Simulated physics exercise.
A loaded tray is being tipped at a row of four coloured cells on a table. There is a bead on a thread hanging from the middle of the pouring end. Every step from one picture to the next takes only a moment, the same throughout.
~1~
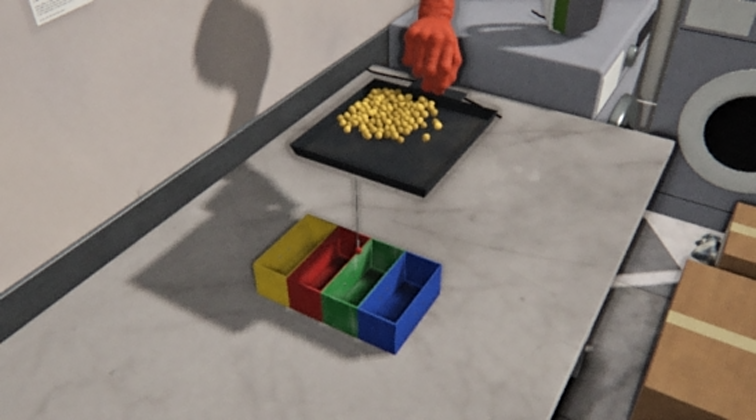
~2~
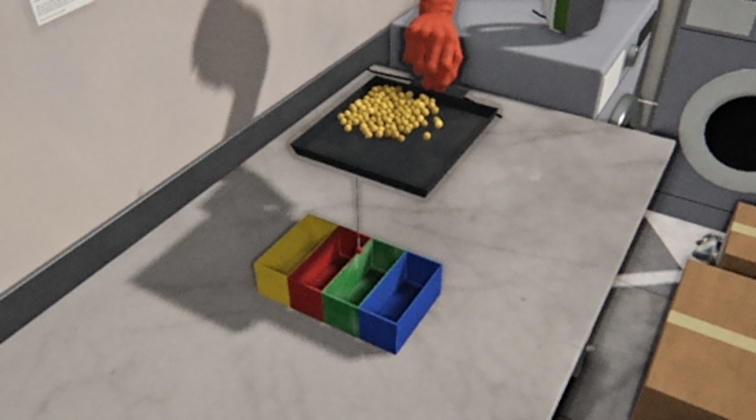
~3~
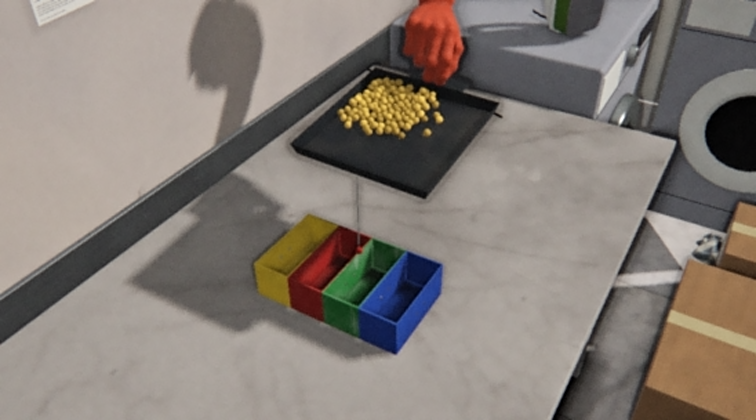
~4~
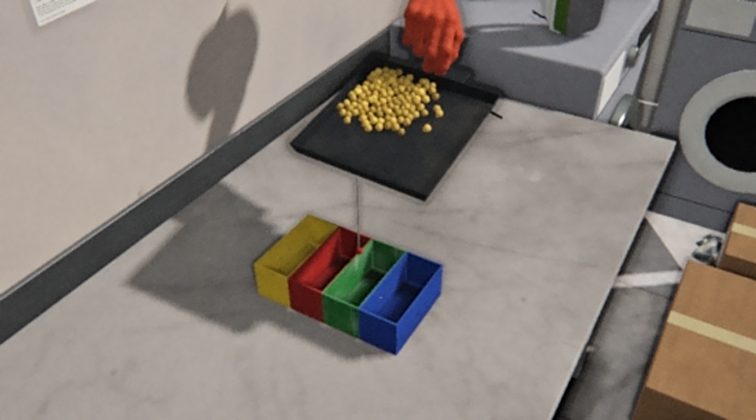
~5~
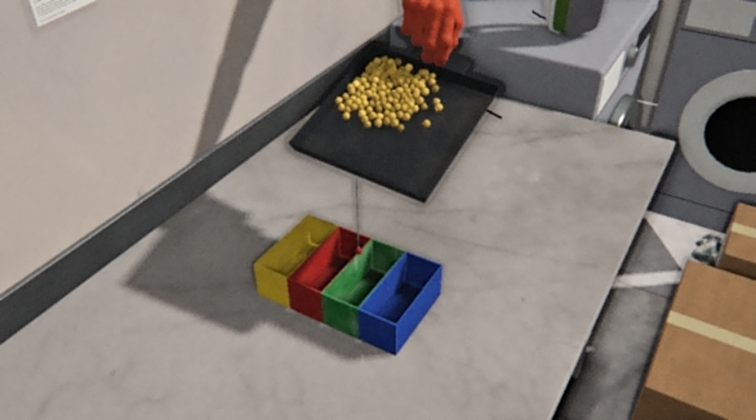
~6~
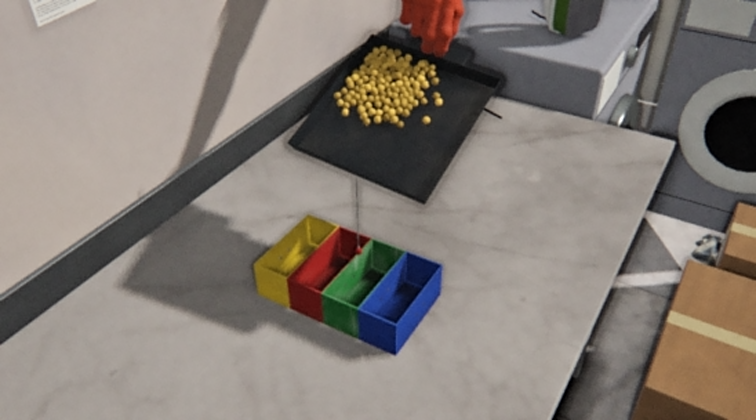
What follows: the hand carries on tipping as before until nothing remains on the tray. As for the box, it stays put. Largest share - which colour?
Blue cell.
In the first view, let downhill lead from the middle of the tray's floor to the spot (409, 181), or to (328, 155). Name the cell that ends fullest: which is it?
Blue; the cell in yellow.
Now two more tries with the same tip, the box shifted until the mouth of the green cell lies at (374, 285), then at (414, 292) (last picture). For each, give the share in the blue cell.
About 40 per cent first, then about 0 per cent.
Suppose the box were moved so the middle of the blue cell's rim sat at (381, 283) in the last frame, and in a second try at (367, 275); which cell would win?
Try 1 - blue; try 2 - blue.
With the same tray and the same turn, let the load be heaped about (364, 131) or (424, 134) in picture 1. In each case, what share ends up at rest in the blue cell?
Shares: 50 % for the first, 50 % for the second.
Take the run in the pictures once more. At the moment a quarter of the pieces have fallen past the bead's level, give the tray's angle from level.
Around 80°, give or take.
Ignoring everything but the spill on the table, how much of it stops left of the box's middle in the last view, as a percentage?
I reckon around 30 per cent.
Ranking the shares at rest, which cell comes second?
Second place belongs to the green one.
Just after the last frame, tray tipped steeply; the larger part on the tray; about a tenth falling or outside the box.
A moment on, tray tipped past a quarter turn; roughly a third on the tray; roughly a quarter in the blue cell; about a tenth in the green cell; just a few in the red cell; roughly a quarter falling or outside the box.
Further on, tray tipped past a quarter turn; roughly half in the blue cell; roughly a quarter in the green cell; about a tenth in the red cell; roughly a quarter falling or outside the box.
When it is over, tray tipped past a quarter turn; roughly half in the blue cell; roughly a quarter in the green cell; about a tenth in the red cell; not one in the yellow cell; roughly a quarter outside the box.
